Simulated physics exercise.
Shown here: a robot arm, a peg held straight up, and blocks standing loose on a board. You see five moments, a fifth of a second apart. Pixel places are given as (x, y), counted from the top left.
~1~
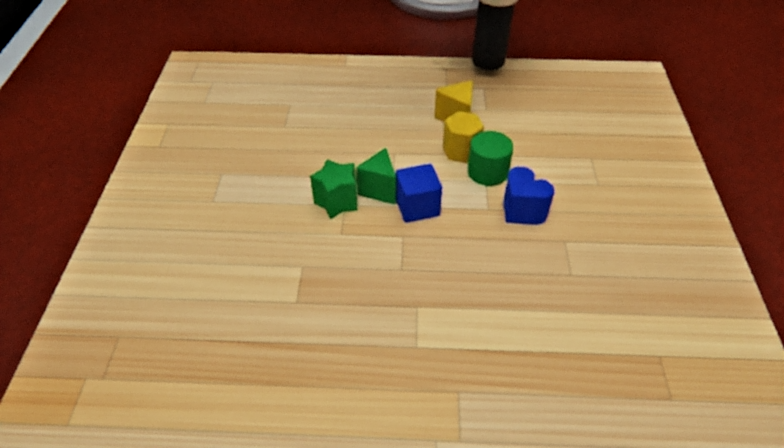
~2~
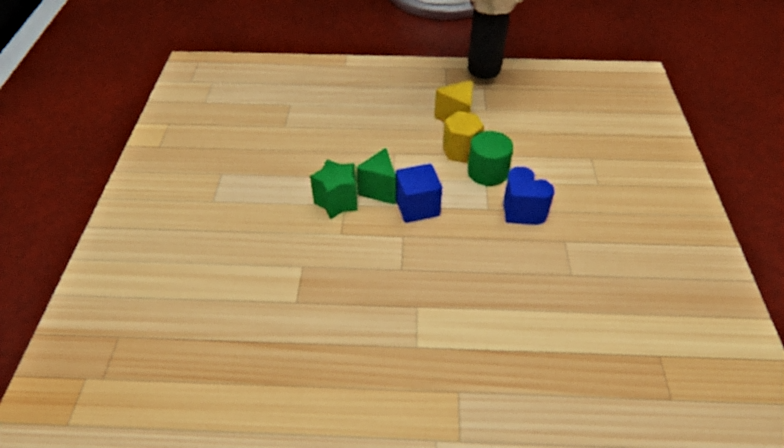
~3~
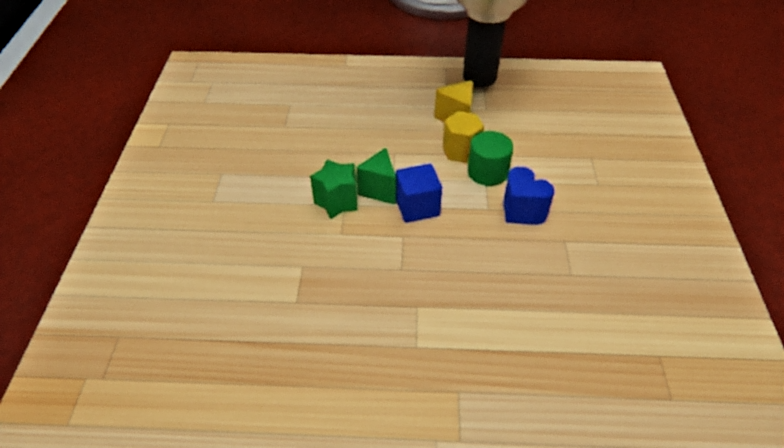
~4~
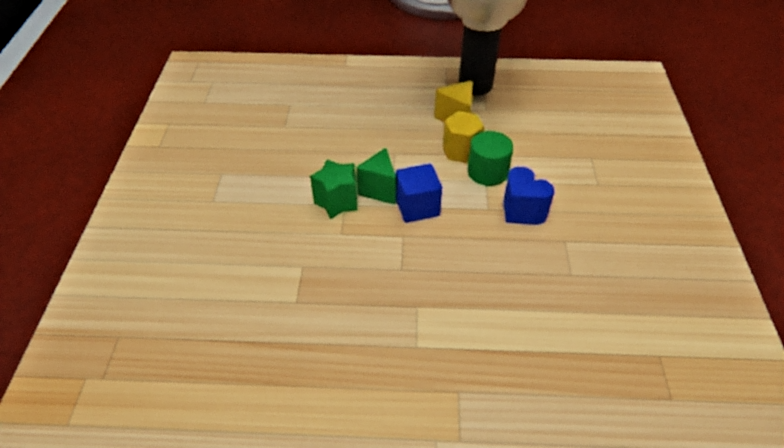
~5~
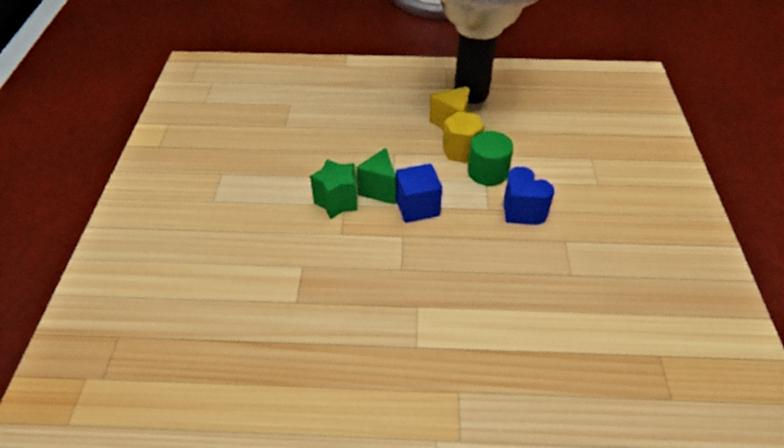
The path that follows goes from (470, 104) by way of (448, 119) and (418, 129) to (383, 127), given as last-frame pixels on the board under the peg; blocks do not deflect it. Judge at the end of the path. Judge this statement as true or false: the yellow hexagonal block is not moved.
False.
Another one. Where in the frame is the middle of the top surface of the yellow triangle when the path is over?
The centre of its top will be at (411, 122).
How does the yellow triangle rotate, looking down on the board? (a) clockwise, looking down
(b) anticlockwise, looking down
I'll go with a - clockwise, looking down.
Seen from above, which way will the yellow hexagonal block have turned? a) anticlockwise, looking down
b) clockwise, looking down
Answer: A.
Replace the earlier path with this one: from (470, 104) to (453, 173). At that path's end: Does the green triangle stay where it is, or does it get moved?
It barely shifts, if at all.
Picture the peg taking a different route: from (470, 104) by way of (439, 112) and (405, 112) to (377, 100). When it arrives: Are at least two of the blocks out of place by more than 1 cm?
It seems so.
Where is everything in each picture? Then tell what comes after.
The first picture shows tip of the peg at (488, 62), middles of tops, yellow triangle at (459, 91), yellow hexagonal block at (464, 123), green circle at (492, 144).
The second picture shows peg at (484, 70), nothing pushed.
The third picture shows peg at (480, 78), nothing pushed.
The fourth picture shows peg at (475, 86), nothing pushed.
The fifth picture shows peg at (471, 94), yellow triangle at (454, 96), yellow hexagonal block at (464, 123), green circle at (492, 144).
The first path, step by step. One third of the way, peg at (448, 109); yellow triangle at (426, 111); yellow hexagonal block at (455, 130), turned 45° anticlockwise.
Two thirds of the way, peg at (417, 119); yellow triangle at (412, 121), turned 30° clockwise; yellow hexagonal block at (455, 130), turned 45° anticlockwise.
At the end, peg at (383, 118); yellow triangle at (411, 122), turned 25° clockwise; yellow hexagonal block at (455, 130), turned 45° anticlockwise; green circle unmoved.
